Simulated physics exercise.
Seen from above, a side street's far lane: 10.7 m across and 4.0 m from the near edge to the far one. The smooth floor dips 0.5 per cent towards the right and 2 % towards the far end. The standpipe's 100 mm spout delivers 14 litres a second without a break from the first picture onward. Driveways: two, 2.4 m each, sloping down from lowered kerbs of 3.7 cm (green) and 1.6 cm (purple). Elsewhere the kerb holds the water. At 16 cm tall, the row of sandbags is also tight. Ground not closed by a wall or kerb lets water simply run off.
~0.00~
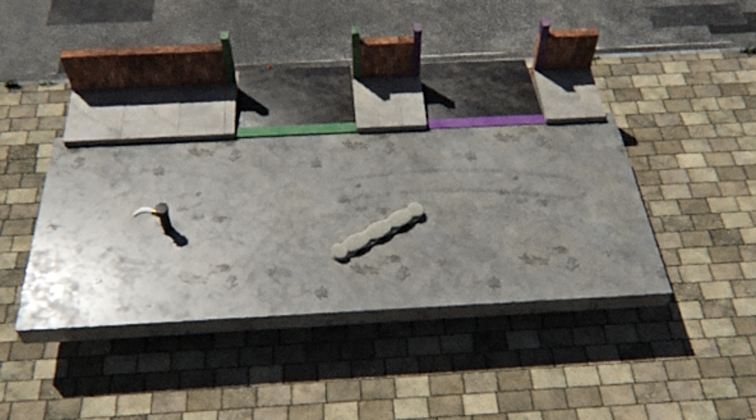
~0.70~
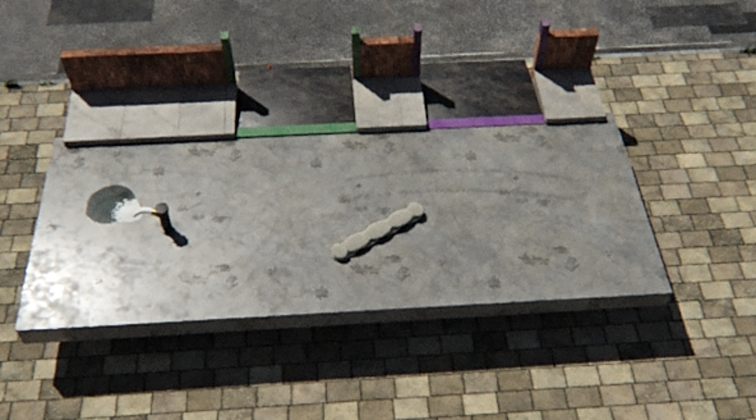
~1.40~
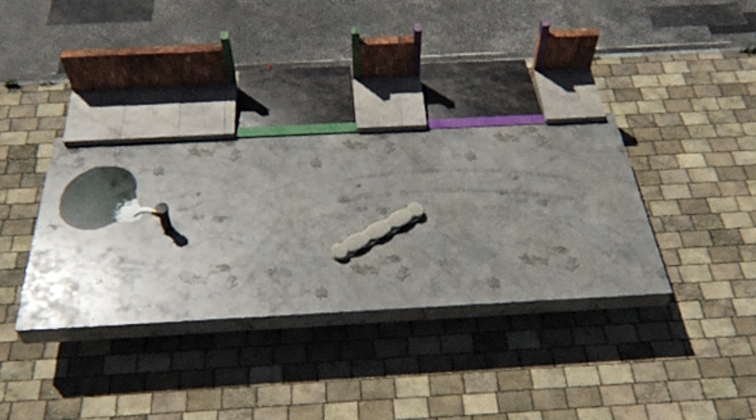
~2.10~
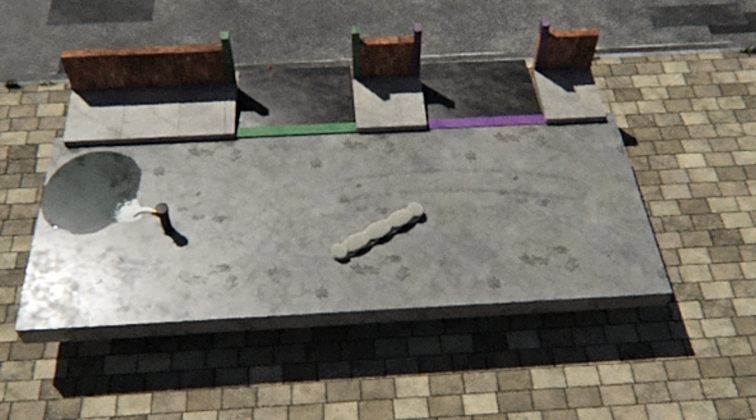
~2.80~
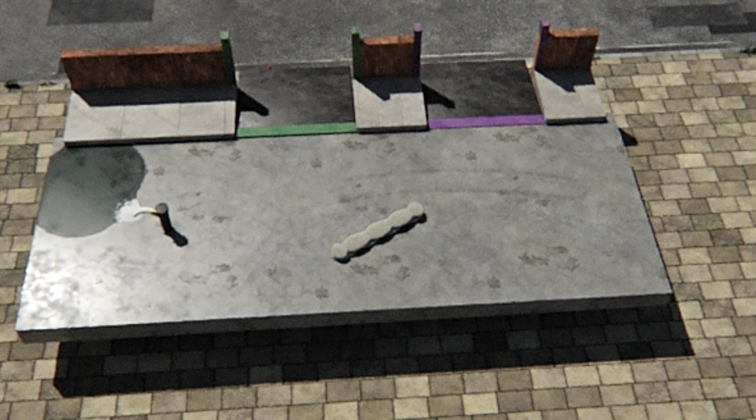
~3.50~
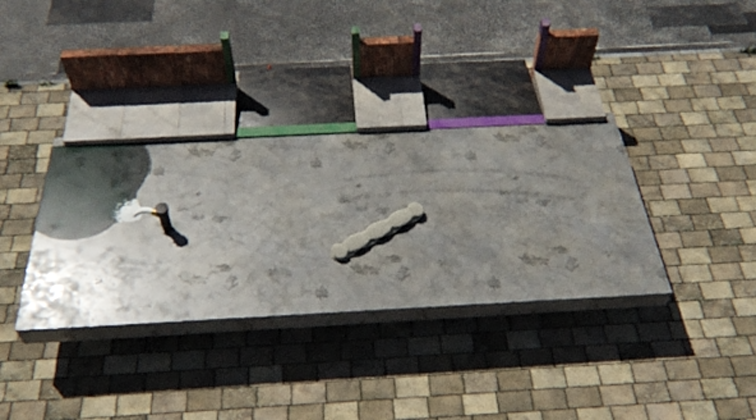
Water poured from a small spout onto a dry grey slab beside a street, making a dark, round puddle that widened toward the upper left until it reached the slab's left edge.
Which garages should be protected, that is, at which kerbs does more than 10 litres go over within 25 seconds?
In the end the green driveway fails to make the cut. The purple driveway fails to make the cut.
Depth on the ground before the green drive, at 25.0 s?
Depth: Approx. 2.0 cm.
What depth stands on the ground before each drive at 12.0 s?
Depth (cm) - green: 0.8, purple: 0.0.
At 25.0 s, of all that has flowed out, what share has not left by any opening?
Share: About 38 %.
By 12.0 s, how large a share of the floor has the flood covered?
Near 10 per cent of the floor.
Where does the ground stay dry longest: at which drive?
That's the purple one, last of all.
After 5.0 s water covers 10 % of the floor and is deepest (6 cm) near (131, 213); green driveway not reached, purple driveway not reached.
After 8.0 s water covers 10 % of the floor and is deepest (6 cm) near (131, 213); green driveway not reached, purple driveway not reached.
After 12.0 s water covers 10 % of the floor and is deepest (7 cm) near (131, 213); green driveway 0.88 cm at the lowered kerb, 0 L in, purple driveway not reached.
After 16.0 s water covers 15 % of the floor and is deepest (7 cm) near (131, 213); green driveway 1.7 cm at the lowered kerb, 0 L in, purple driveway not reached.
After 25.0 s water covers 20 % of the floor and is deepest (7 cm) near (131, 213); green driveway 2.1 cm at the lowered kerb, 0 L in, purple driveway 1.2 cm at the lowered kerb, 0 L in.
